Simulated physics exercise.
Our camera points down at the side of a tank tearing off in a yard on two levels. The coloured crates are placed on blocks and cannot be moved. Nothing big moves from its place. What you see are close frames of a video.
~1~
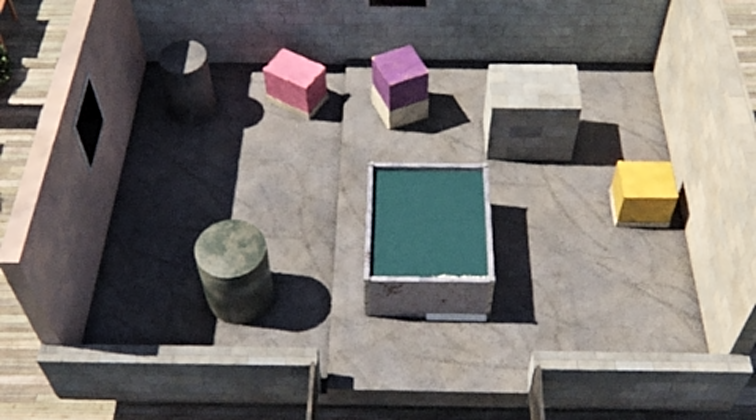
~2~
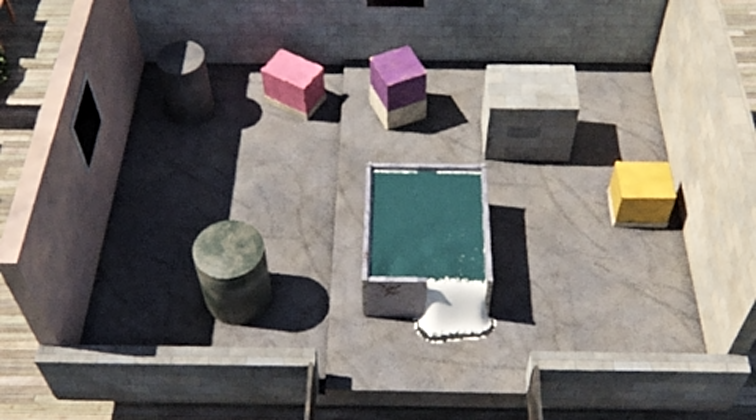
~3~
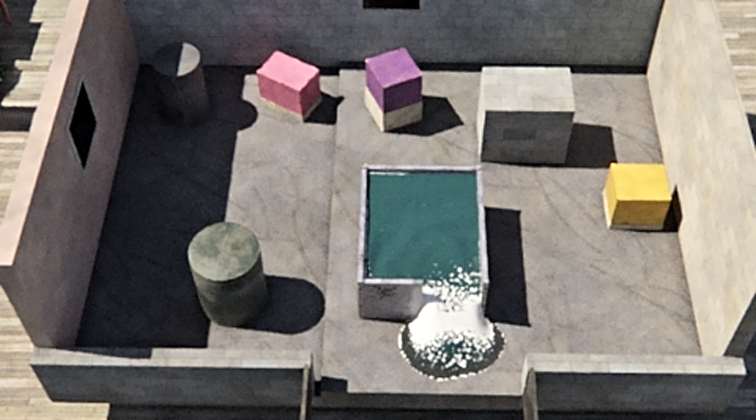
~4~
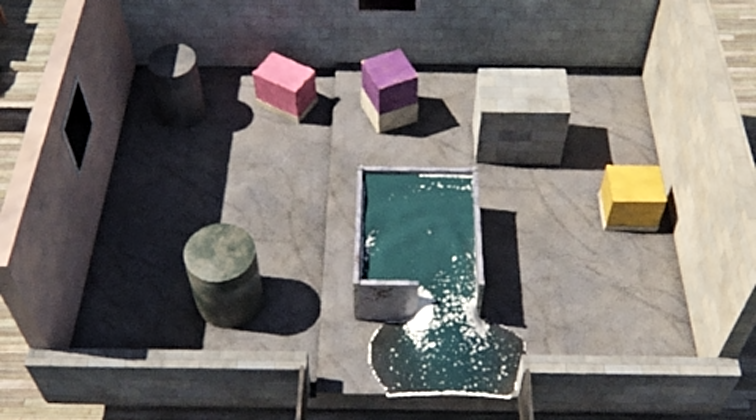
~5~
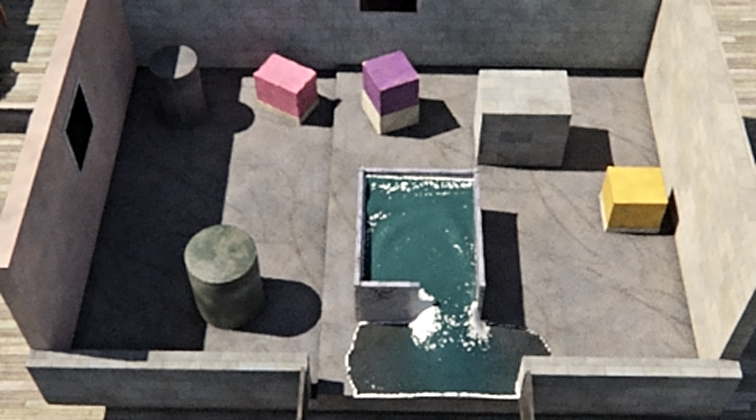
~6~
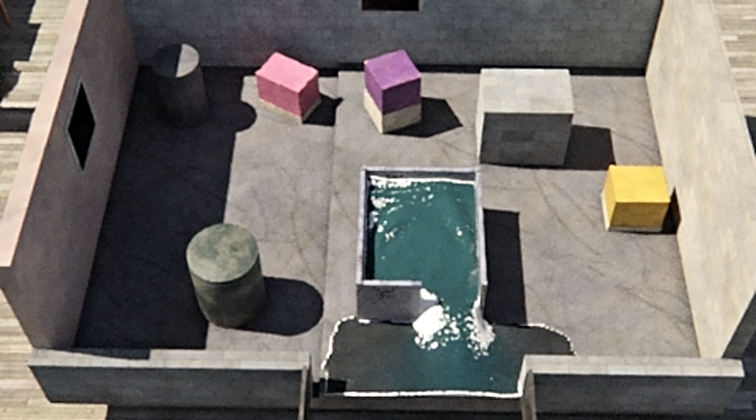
In a walled yard with scattered blocks and cylinders, water burst from the near side of a square-cornered tank, foamed onto the ground, and spread in a widening pool toward the front wall's gap.
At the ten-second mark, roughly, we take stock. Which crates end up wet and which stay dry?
In the end the purple crate ends up dry. The pink crate ends up dry. The yellow crate ends up dry.
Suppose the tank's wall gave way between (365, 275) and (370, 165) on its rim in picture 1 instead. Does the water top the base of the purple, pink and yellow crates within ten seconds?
Result - purple one is missed; pink one is hit by the flood; yellow one is missed.
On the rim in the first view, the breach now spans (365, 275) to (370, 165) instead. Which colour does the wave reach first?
First in line is the crate marked pink.
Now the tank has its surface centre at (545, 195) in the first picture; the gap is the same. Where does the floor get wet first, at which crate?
It is the one in yellow.
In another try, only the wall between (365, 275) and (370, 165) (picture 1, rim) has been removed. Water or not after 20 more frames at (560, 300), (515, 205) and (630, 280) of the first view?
Point one: Not reached. Point two: Not reached. Point three: Not reached.
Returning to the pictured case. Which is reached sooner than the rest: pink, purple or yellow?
The yellow one, I say.
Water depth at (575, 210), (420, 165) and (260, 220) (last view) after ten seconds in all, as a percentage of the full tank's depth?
Estimate: 0, 0, 0 %.
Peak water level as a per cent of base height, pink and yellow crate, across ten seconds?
The first reaches around 0 in a hundred, the second around 70.
A moment on, water covers 10 % of the floor; the purple crate not reached, the pink crate not reached, the yellow crate not reached.
Next, water covers 10 % of the floor; the purple crate not reached, the pink crate not reached, the yellow crate not reached.
Then, water covers 10 % of the floor; the purple crate not reached, the pink crate not reached, the yellow crate water round its plinth.
Later, water covers 15 % of the floor; the purple crate not reached, the pink crate not reached, the yellow crate water round its plinth.
In the end, water covers 20 % of the floor; the purple crate stayed above the water, the pink crate stayed above the water, the yellow crate stayed above the water.
